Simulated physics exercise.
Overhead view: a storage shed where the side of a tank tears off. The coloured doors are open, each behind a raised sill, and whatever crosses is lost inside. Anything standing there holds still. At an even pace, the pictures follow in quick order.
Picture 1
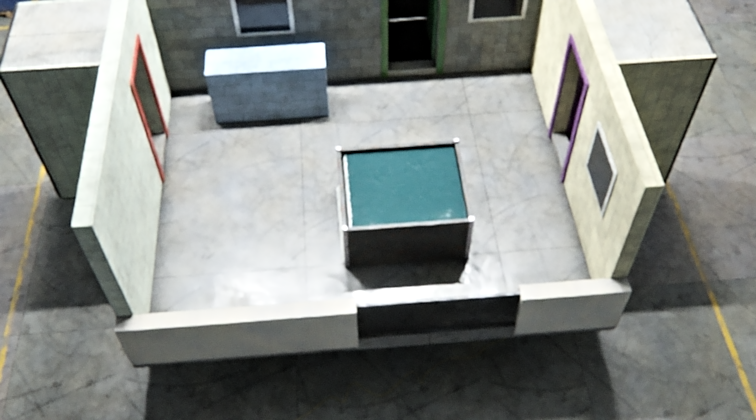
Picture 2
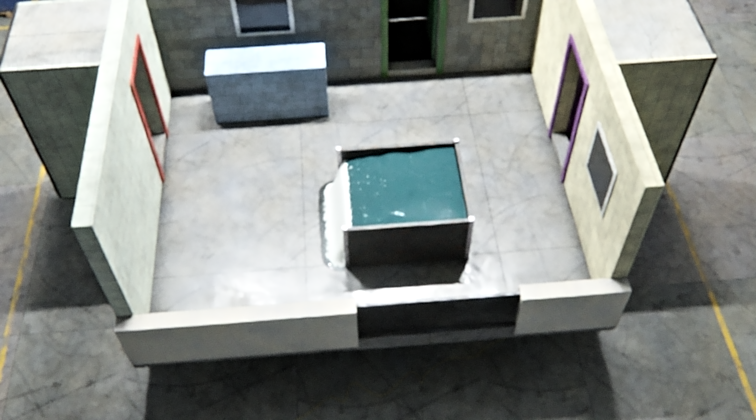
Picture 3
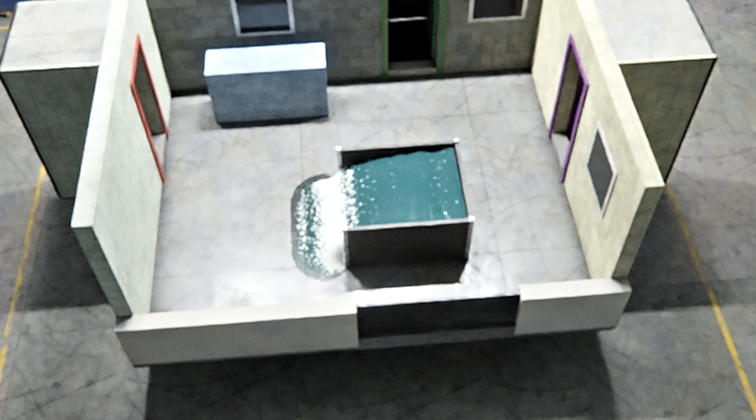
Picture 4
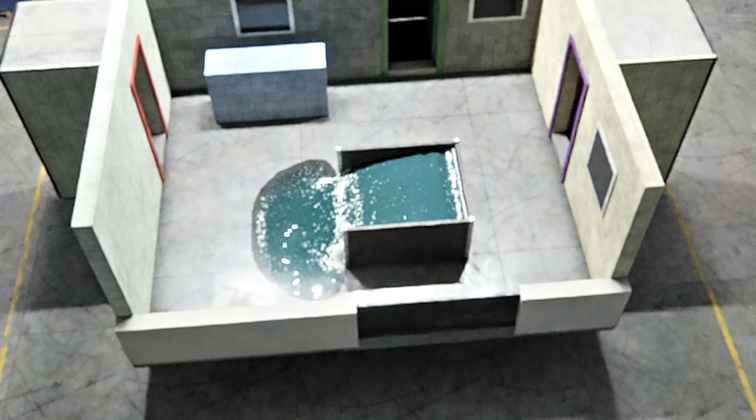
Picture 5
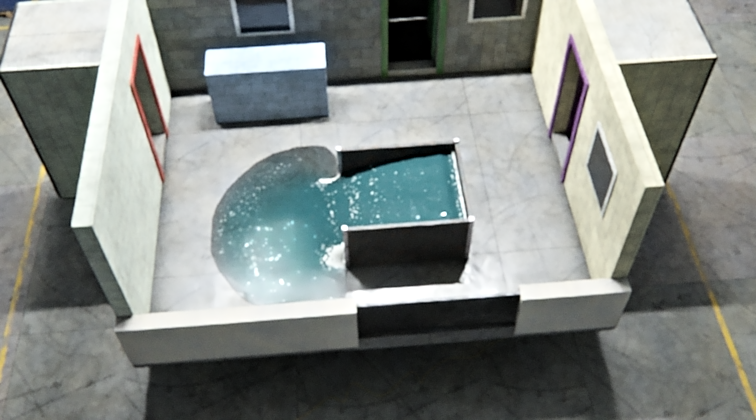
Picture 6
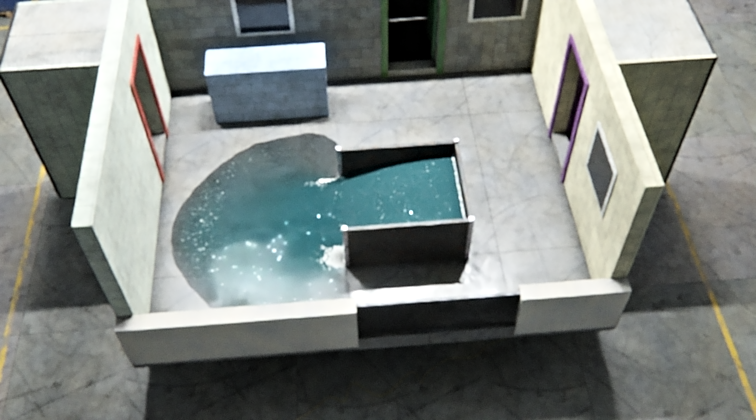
Teal water burst from the left side of an open tank in a small walled room, foaming at first, then spread steadily leftward across the grey floor in a widening, rounded pool.
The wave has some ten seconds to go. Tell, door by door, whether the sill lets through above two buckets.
Result: The green door will not go over two buckets, the purple door will not go over two buckets, the red door will be deluged.
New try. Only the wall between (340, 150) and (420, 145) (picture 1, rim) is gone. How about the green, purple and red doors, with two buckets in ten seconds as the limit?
One by one: Green door ends up above; purple door ends up below; red door ends up above.
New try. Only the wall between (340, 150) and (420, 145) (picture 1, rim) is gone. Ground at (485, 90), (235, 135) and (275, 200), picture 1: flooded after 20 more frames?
Submerged, submerged, bone-dry.
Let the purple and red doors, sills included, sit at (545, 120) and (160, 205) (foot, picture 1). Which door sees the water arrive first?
The one in red.
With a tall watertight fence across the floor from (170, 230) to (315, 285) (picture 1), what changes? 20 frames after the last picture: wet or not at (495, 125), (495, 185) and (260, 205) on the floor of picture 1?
Untouched, untouched, soaked.
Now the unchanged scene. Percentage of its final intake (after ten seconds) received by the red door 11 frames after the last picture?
I'd put it at 40 percent.
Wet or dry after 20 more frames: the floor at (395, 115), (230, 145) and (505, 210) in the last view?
Point by point: Not yet wet, inundated, not yet wet.
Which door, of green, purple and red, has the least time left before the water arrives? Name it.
The red door.
A moment on, water covers 40 % of the floor; the green door not reached, the purple door not reached, the red door under two buckets in.
Next, water covers 40 % of the floor; the green door not reached, the purple door not reached, the red door over two buckets in.
Then, water covers 50 % of the floor; the green door wet at the sill, nothing in, the purple door not reached, the red door over two buckets in.
Later, water covers 90 % of the floor; the green door wet at the sill, nothing in, the purple door wet at the sill, nothing in, the red door over two buckets in.
In the end, water covers 95 % of the floor; the green door wet at the sill, nothing in, the purple door under two buckets in, the red door over two buckets in.
